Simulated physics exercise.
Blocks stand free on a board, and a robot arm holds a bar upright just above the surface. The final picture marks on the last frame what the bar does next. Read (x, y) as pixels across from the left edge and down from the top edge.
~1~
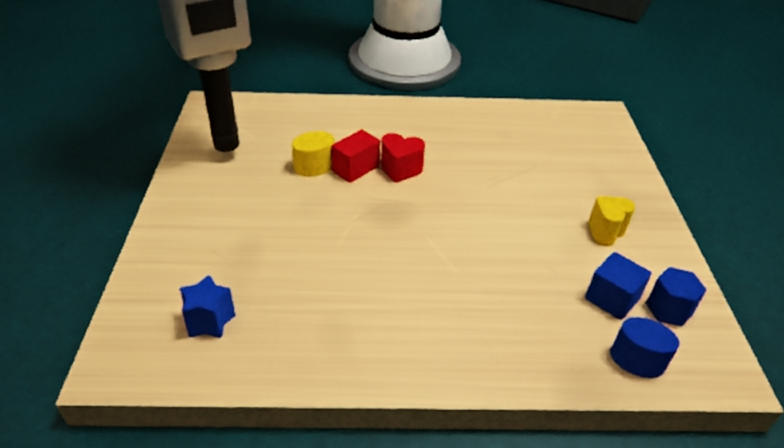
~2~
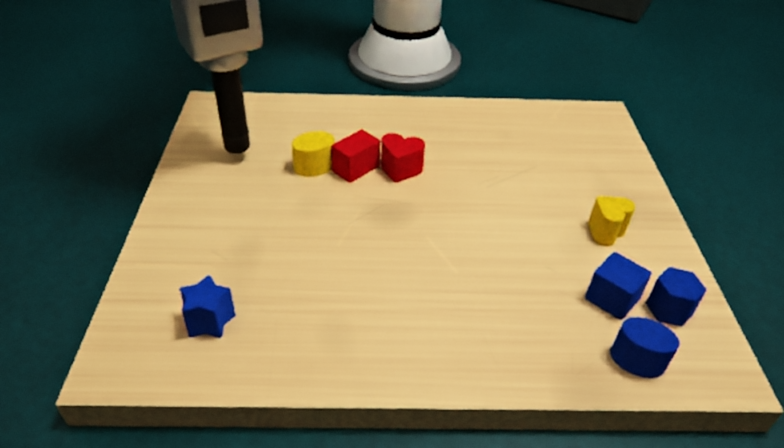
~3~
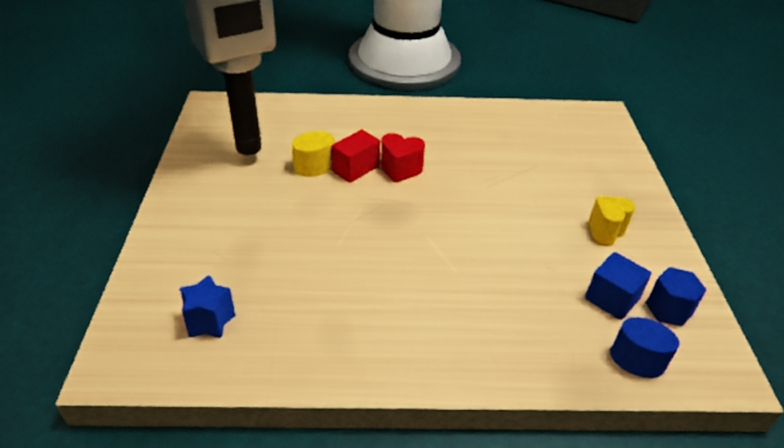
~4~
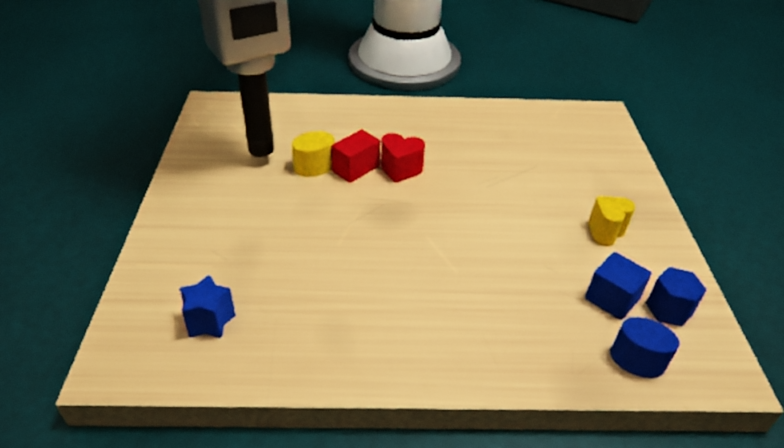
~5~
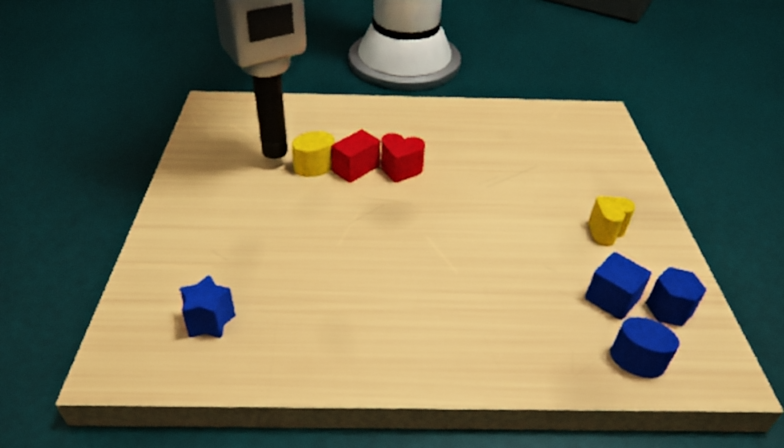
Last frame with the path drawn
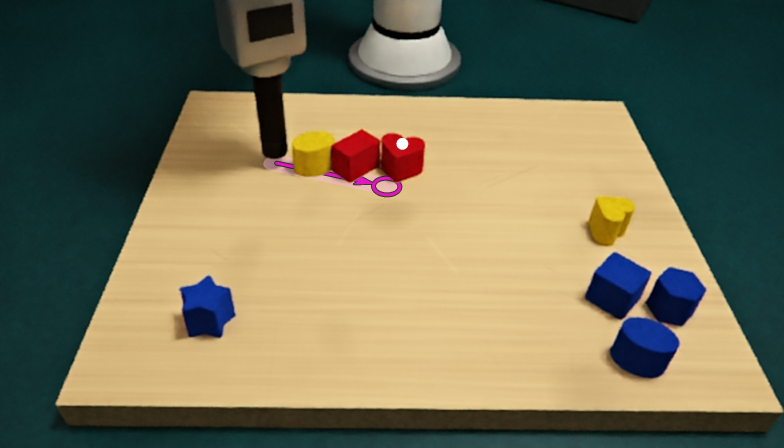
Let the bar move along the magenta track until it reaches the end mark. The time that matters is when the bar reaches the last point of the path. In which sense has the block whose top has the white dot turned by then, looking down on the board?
My answer: Clockwise.
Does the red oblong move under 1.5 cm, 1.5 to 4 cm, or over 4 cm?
It ends farther than 4 cm from its spot.
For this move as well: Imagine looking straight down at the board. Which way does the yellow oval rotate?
It is turned anticlockwise.
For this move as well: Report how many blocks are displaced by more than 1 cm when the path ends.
I count three at least.
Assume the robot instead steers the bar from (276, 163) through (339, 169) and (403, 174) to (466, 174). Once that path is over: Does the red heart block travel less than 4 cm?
No, it doesn't check out.
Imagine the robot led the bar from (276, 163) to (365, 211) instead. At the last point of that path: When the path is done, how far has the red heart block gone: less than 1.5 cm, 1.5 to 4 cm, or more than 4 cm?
The answer here is less than 1.5 cm.
Path on the board, from (276, 163) directly to (387, 186); the dot is on the red heart block.
What follows on the original path. One third of the way, bar at (314, 160); yellow oval at (343, 139), turned 40° anticlockwise; red oblong at (374, 145), turned 40° anticlockwise; red heart block at (408, 144), turned 15° clockwise.
Two thirds of the way, bar at (351, 168); yellow oval at (366, 137), turned 100° anticlockwise; red oblong at (401, 138), turned 30° anticlockwise; red heart block at (431, 143), turned 45° clockwise.
At the end, bar at (387, 176); yellow oval at (367, 136), turned 105° anticlockwise; red oblong at (402, 138), turned 30° anticlockwise; red heart block at (432, 143), turned 45° clockwise.
